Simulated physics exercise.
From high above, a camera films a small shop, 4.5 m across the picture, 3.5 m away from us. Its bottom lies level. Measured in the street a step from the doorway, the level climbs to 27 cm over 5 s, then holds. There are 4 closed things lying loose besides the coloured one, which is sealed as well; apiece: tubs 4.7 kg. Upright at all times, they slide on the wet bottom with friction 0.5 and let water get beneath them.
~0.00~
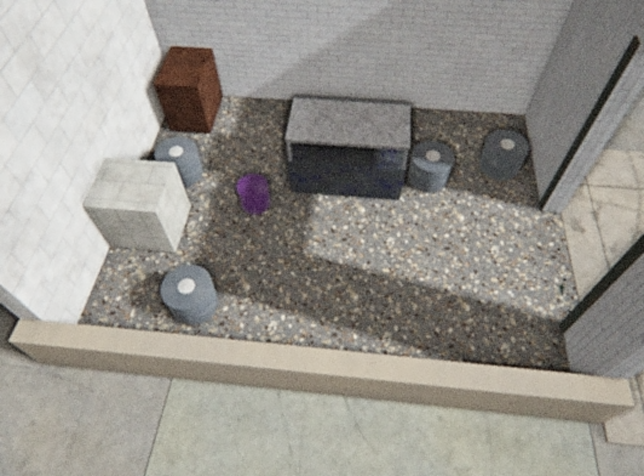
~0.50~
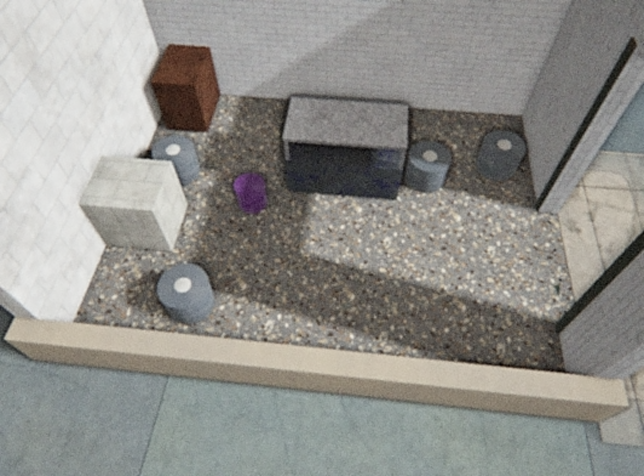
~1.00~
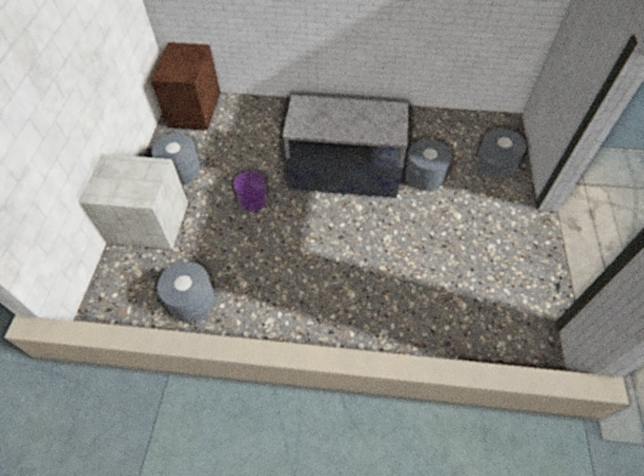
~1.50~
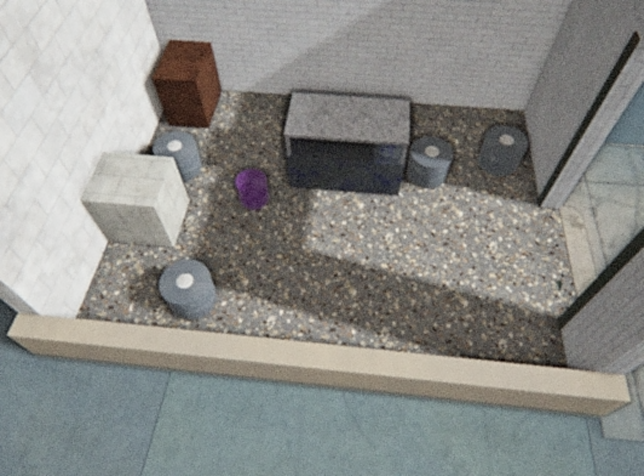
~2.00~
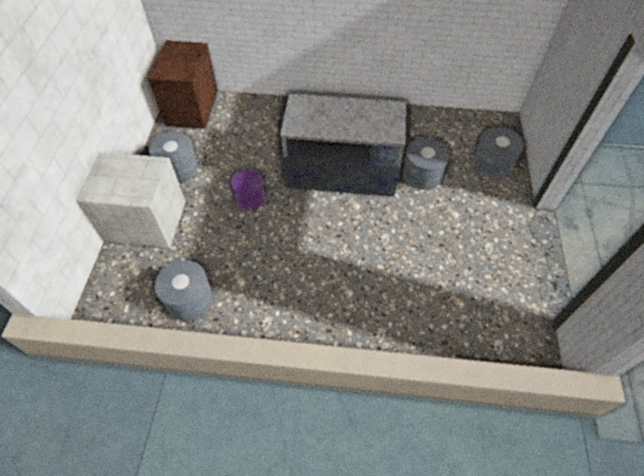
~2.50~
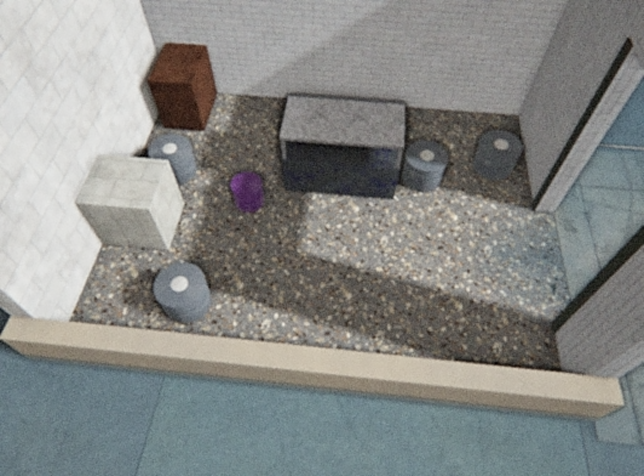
Seen from high above, a small room with a speckled pebble floor sits behind a low beige sill, with a doorway at right. A dark grey table stands by the back wall among grey cylinders, with a reddish-brown box, a white block and a purple pail toward the left. Bluish water spreads over the pavement outside, then creeps through the doorway onto the floor's right side, while the objects stay put and the view shifts very slightly.
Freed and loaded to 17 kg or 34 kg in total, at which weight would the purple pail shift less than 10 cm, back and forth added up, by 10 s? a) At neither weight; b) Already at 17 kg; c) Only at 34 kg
Only at 34 kg (c).
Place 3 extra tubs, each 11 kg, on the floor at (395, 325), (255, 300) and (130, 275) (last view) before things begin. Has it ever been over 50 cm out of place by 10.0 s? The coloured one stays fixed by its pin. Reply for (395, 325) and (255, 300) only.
Above the mark, then above the mark.
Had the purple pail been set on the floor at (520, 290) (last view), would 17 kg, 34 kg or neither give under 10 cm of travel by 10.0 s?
Outcome - success with heavier only.
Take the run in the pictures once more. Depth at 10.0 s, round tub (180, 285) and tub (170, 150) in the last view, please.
Roughly 19 and 7 cm.
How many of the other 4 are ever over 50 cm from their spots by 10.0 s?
The count comes to 3.
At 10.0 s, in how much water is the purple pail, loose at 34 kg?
Something like 13 centimetres.
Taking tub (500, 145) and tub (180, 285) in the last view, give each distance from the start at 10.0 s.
Net displacement, in order: 80 cm; 30 cm.
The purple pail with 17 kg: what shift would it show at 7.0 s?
Displacement near 0 cm.
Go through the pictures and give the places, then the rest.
The first frame shows the purple pail at (252, 186) rests on the ground; 0.0 m2 under water; 0 of 5 have shifted.
The second frame shows the purple pail at (249, 185) rests on the ground; 0.0 m2 under water; 0 of 5 have shifted.
The third frame shows the purple pail at (250, 183), on the bottom; 0.0 m2 under water; 0 of 5 have shifted.
The fourth frame shows the purple pail at (251, 181) rests on the ground; water covers 0.0 m2; 0 of 5 have shifted.
The fifth frame shows the purple pail at (247, 181) rests on the ground; 0.0 m2 under water; 0 of 5 have shifted.
The sixth frame shows the purple pail at (246, 184) rests on the ground; 0.6 m2 under water; 0 of 5 have shifted.
After 3.5 s the purple pail would be 0 cm from its start with 17 kg and 0 cm from its start with 34 kg; 0 cm of water round it then.
After 4.5 s the purple pail would be 0 cm from its start with 17 kg and 0 cm from its start with 34 kg; 1 cm of water round it then.
After 7.0 s the purple pail would be 0 cm from its start with 17 kg and 0 cm from its start with 34 kg; 7 cm of water round it then.
After 10.0 s the purple pail would be 25 cm from its start with 17 kg and 0 cm from its start with 34 kg; 13 cm of water round it then.
